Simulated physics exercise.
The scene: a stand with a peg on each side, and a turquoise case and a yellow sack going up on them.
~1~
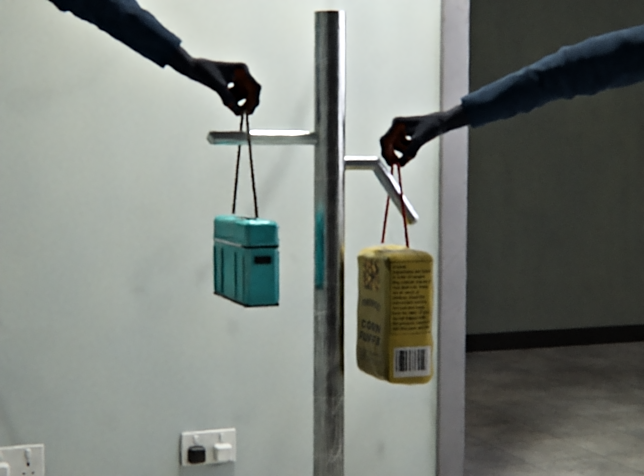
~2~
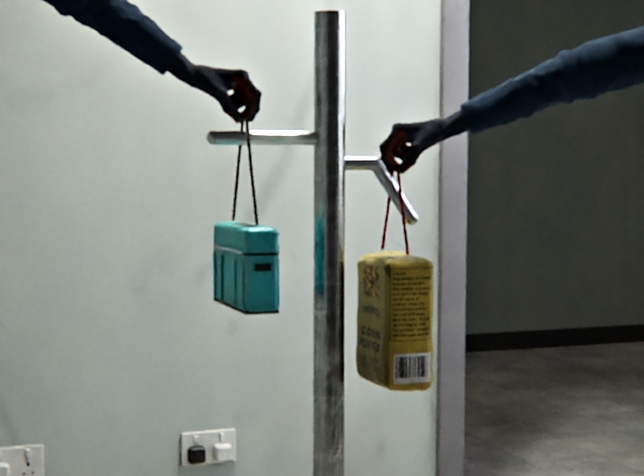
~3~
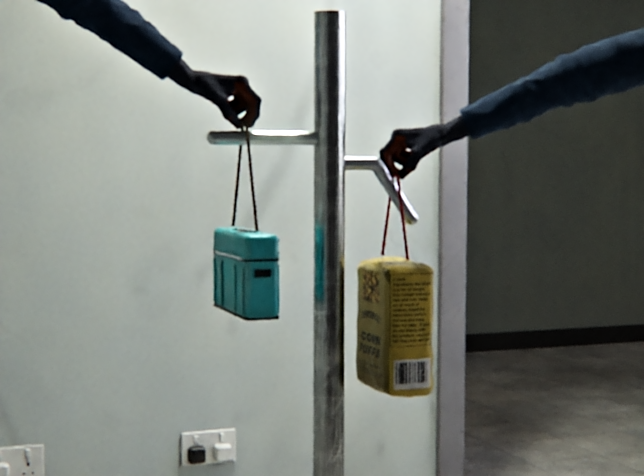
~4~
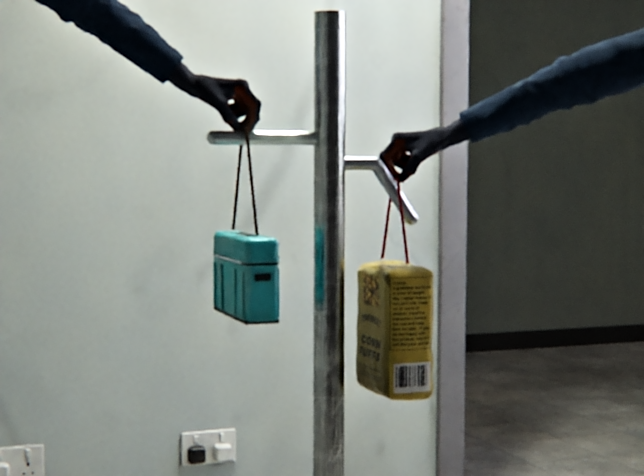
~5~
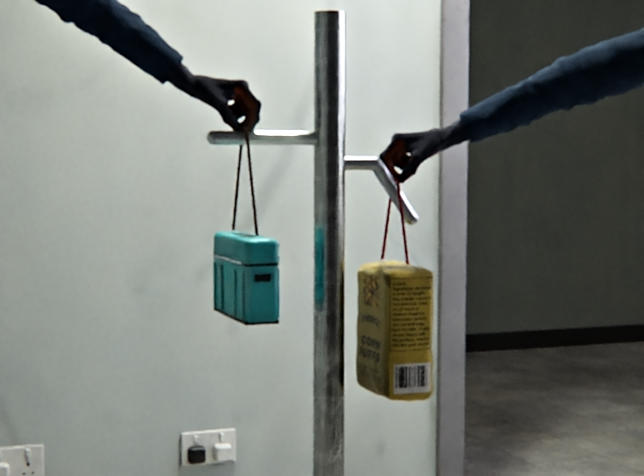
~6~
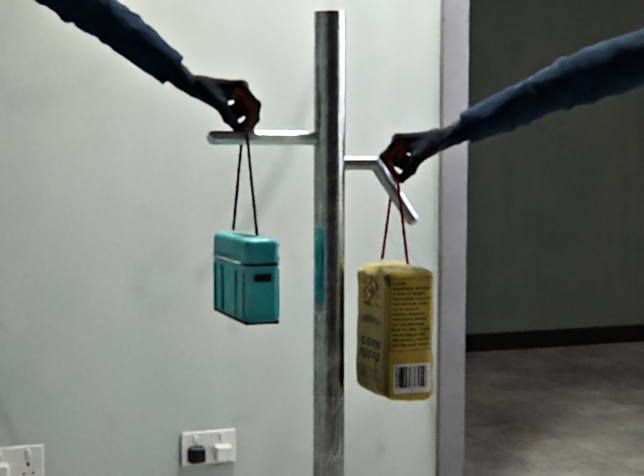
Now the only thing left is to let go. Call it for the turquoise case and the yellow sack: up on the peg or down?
Turquoise case up, yellow sack down.
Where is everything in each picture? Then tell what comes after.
Turquoise case (245, 259); yellow sack (394, 314); left peg tip (214, 138); right peg tip (411, 218), in the first frame.
Turquoise case (245, 266); yellow sack (394, 320), in the second frame.
Turquoise case (245, 272); yellow sack (394, 326), in the third frame.
Turquoise case (245, 275); yellow sack (394, 329), in the fourth frame.
Turquoise case (245, 276); yellow sack (394, 330), in the fifth frame.
Turquoise case (245, 276); yellow sack (394, 330); left peg tip (214, 138), about level; right peg tip (411, 218), sloping steeply down, in the sixth frame.
Then, 0.36 s on from there, turquoise case still up near (245, 277); yellow sack falling.
Then, 0.64 s on from there, turquoise case still up near (246, 278); yellow sack on the floor.
In the end, turquoise case still up near (246, 278); yellow sack on the floor. The turquoise case remains on its peg and the yellow sack slips off its peg.
